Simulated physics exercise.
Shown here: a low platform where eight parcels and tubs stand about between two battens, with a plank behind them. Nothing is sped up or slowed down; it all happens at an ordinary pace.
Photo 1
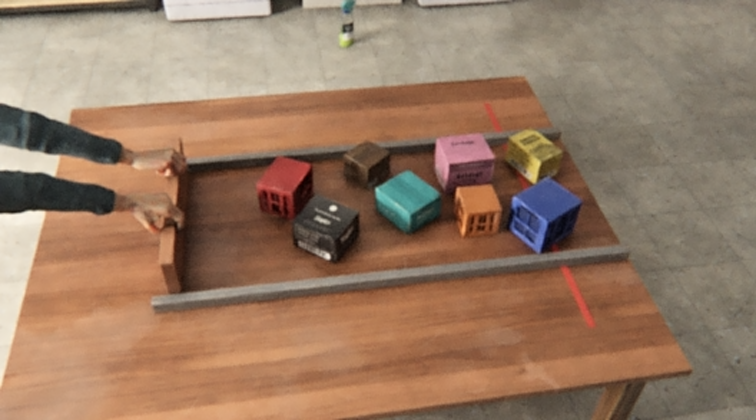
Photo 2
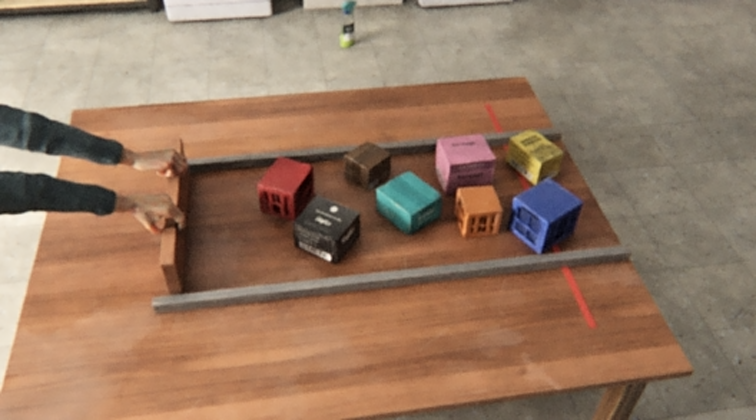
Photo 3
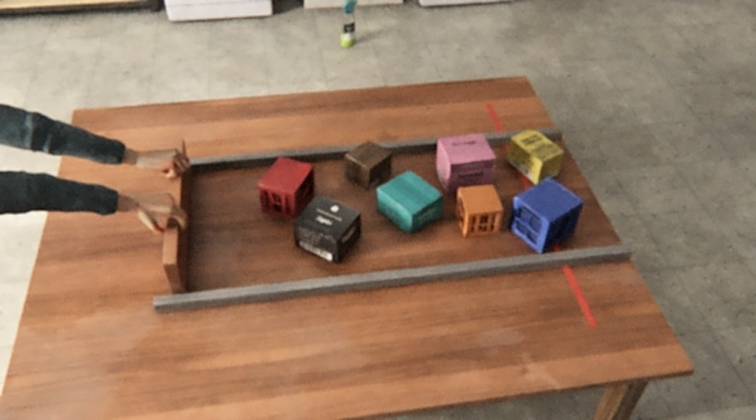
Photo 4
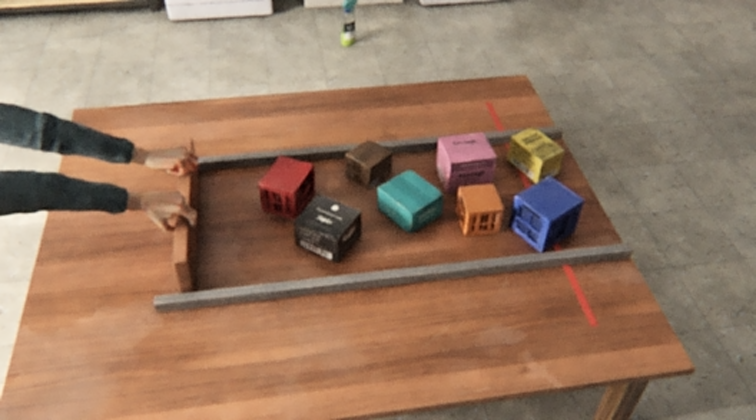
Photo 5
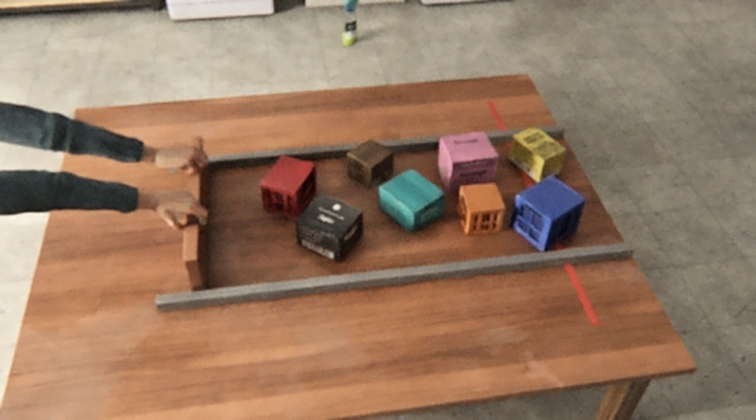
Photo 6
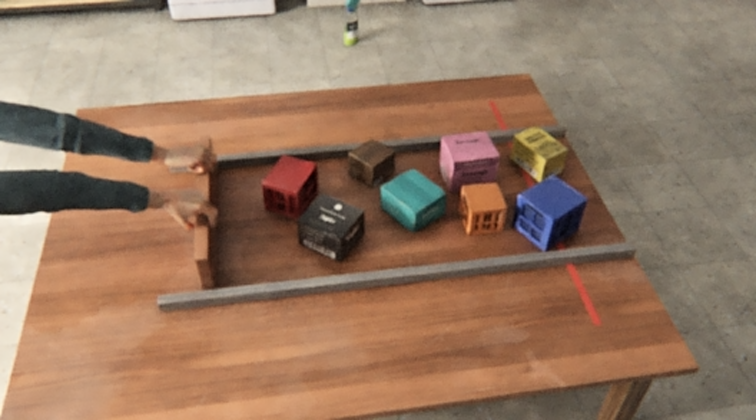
Two hands at the left grip a brown plank on a low wooden platform, seen from above at an angle, with grey floor around it. Between two grey battens stand red, black, brown, teal, pink, orange, yellow and blue boxes and crates, with red tape marks toward the right. The hands hold the plank still, then slide it slightly right toward the boxes, which stay put as the view drifts minutely.
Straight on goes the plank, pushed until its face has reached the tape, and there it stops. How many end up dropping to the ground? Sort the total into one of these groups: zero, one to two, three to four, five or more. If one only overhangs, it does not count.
It goes in the group three to four.
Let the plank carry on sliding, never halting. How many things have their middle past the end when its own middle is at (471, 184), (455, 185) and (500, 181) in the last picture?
Middles past end - pos 1: 1, pos 2: 0, pos 3: 2.
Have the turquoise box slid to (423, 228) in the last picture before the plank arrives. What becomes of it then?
In this case the turquoise box does not drop.
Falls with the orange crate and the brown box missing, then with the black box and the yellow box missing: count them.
3 in the first case and 2 in the second.
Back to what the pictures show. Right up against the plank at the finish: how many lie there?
The count comes out at 2.
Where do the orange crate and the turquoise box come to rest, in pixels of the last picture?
Going in order, first (619, 217) and next (592, 174).
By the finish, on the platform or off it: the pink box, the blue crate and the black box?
Pink box: Drops; blue crate: Drops; black box: Stays.
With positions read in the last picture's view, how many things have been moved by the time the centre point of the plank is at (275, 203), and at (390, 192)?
At the first point the count is 1, at the second it's 6.
Soon after, none off yet; yellow box at rest near (538, 154); blue crate at rest near (549, 213); pink box at rest near (468, 162).
Then, none off yet; yellow box at rest near (538, 154); blue crate at rest near (550, 213); pink box moved a little near (485, 157).
Further on, none off yet; yellow box tipped a little near (600, 154); blue crate moved about its own width near (613, 212); pink box moved well along near (561, 148).
At rest, the number that fall off is three or four; fallen, pink box, blue crate and yellow box.
